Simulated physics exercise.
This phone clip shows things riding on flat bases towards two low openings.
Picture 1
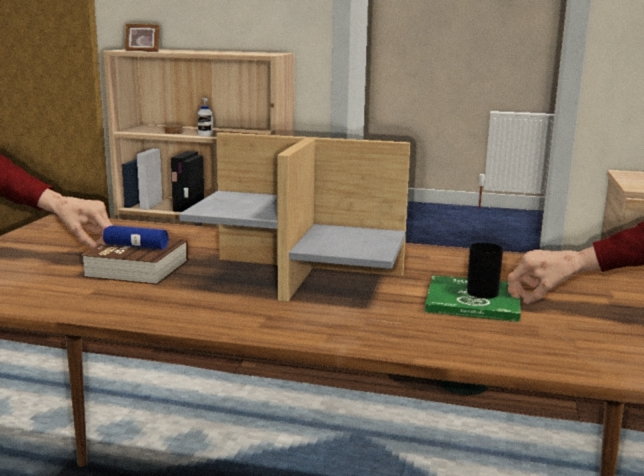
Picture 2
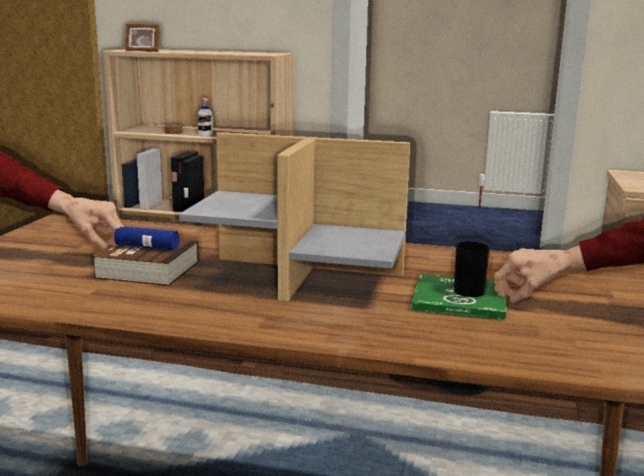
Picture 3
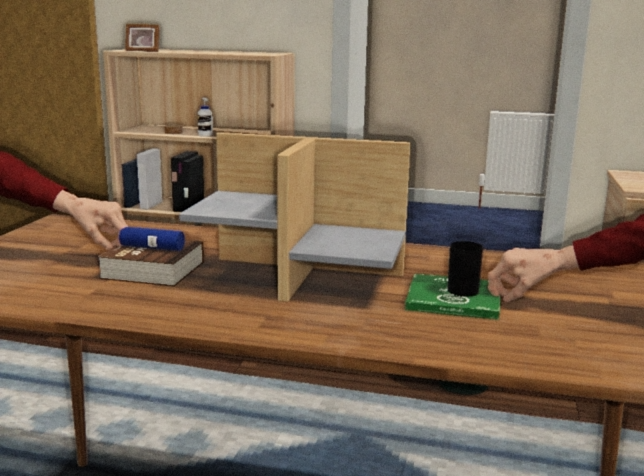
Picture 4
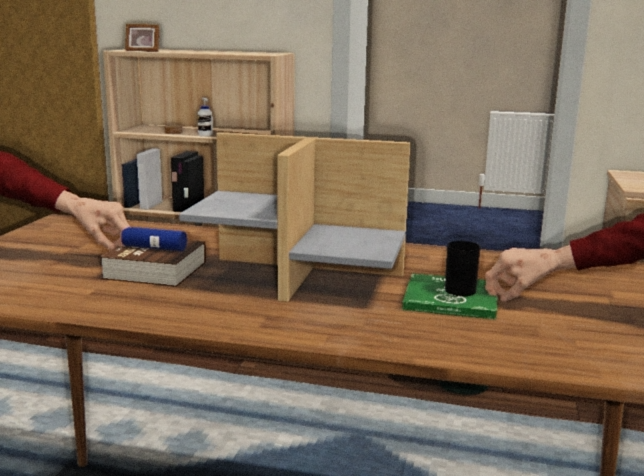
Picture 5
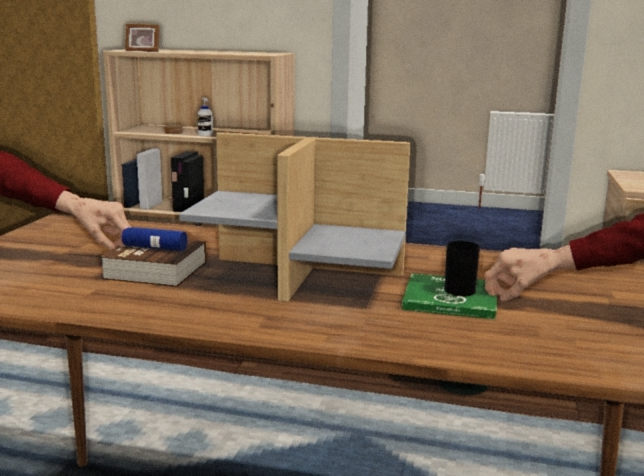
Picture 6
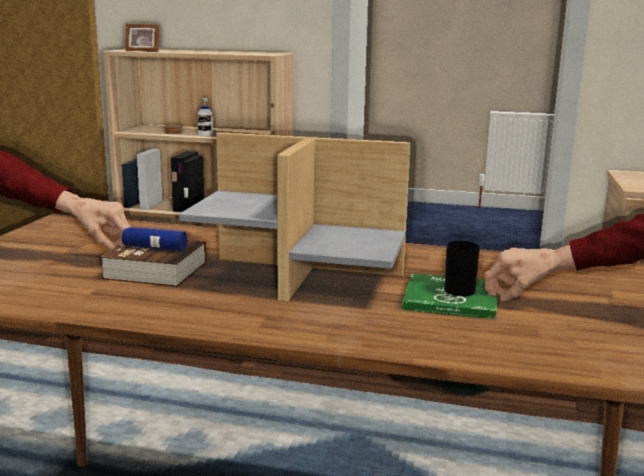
A blue shaker lying on a brown book and a black beaker standing on a green box slide inward across a wooden table, pushed by hands from the left and right towards a low wooden shelf unit. Their movement is short and slows, then hands and objects stay still.
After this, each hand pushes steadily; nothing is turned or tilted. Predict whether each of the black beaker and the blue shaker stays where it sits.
In order: The black beaker gets blocked; the blue shaker makes it in.
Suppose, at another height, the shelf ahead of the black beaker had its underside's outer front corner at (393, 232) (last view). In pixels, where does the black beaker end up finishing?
Around (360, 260).
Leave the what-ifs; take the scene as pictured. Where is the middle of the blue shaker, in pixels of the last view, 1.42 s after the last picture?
Around (230, 246).
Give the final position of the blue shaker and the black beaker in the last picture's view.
About (237, 247) and (437, 283).
Then, 1.42 s later than the last frame, black beaker pushed back on its carrier near (415, 264); blue shaker riding along near (230, 246).
When it is over, the black beaker is knocked back, near (437, 283); the blue shaker passes below, near (237, 246).
